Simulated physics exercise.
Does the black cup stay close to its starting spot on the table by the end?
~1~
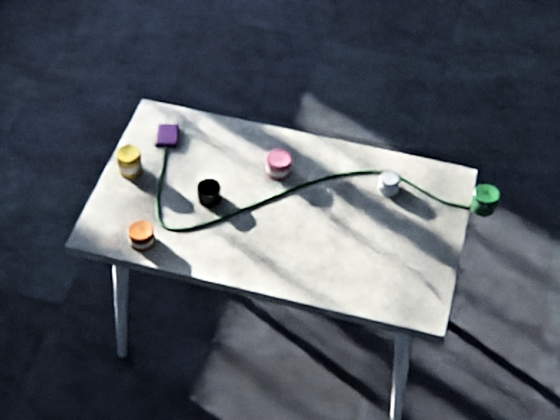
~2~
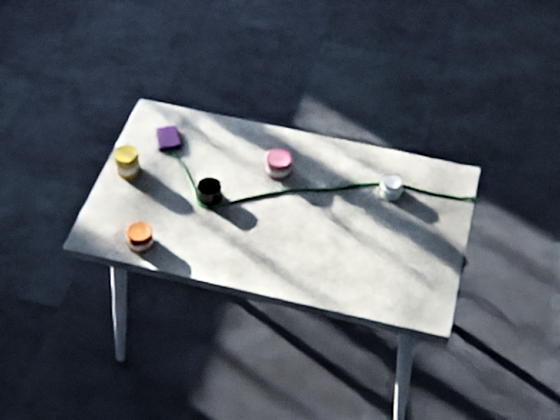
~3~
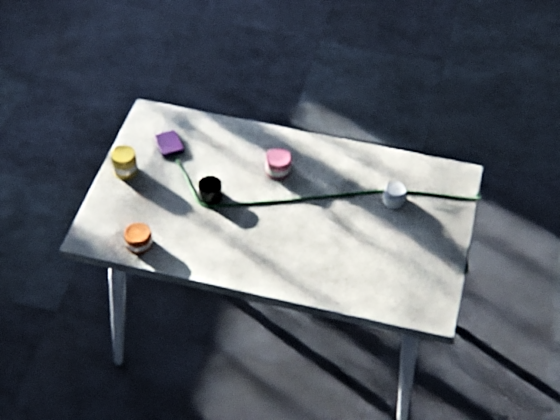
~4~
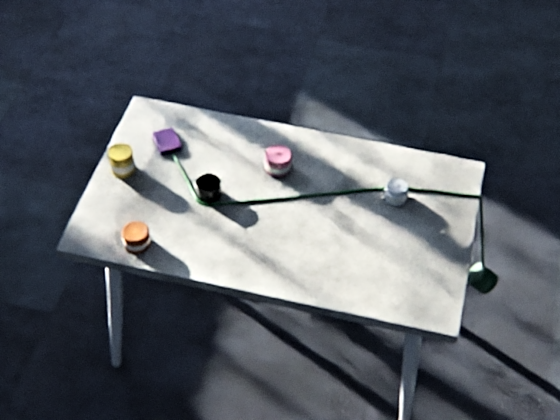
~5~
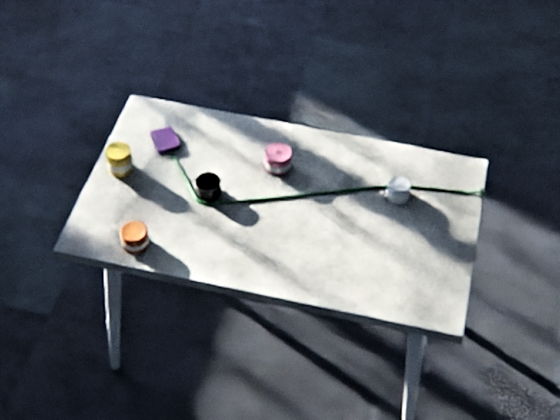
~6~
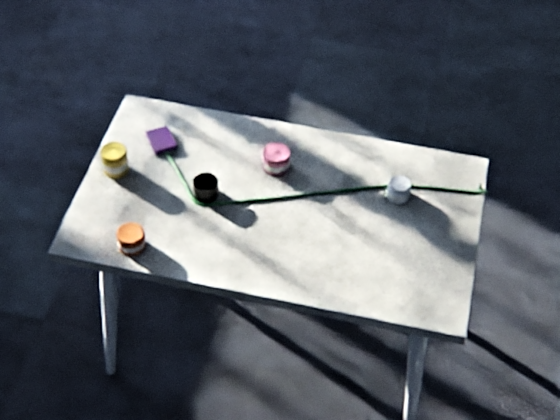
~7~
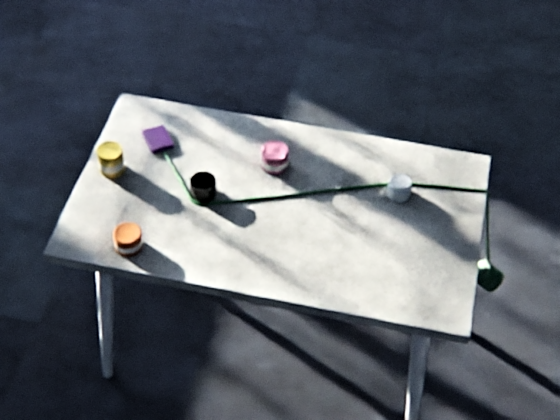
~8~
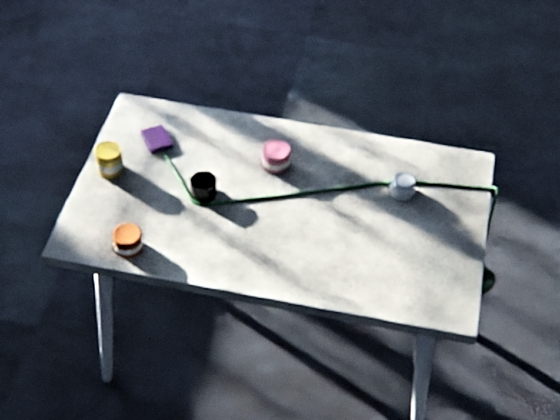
Yes, the black cup is still standing almost exactly where it began, with the tightened cord running against it.
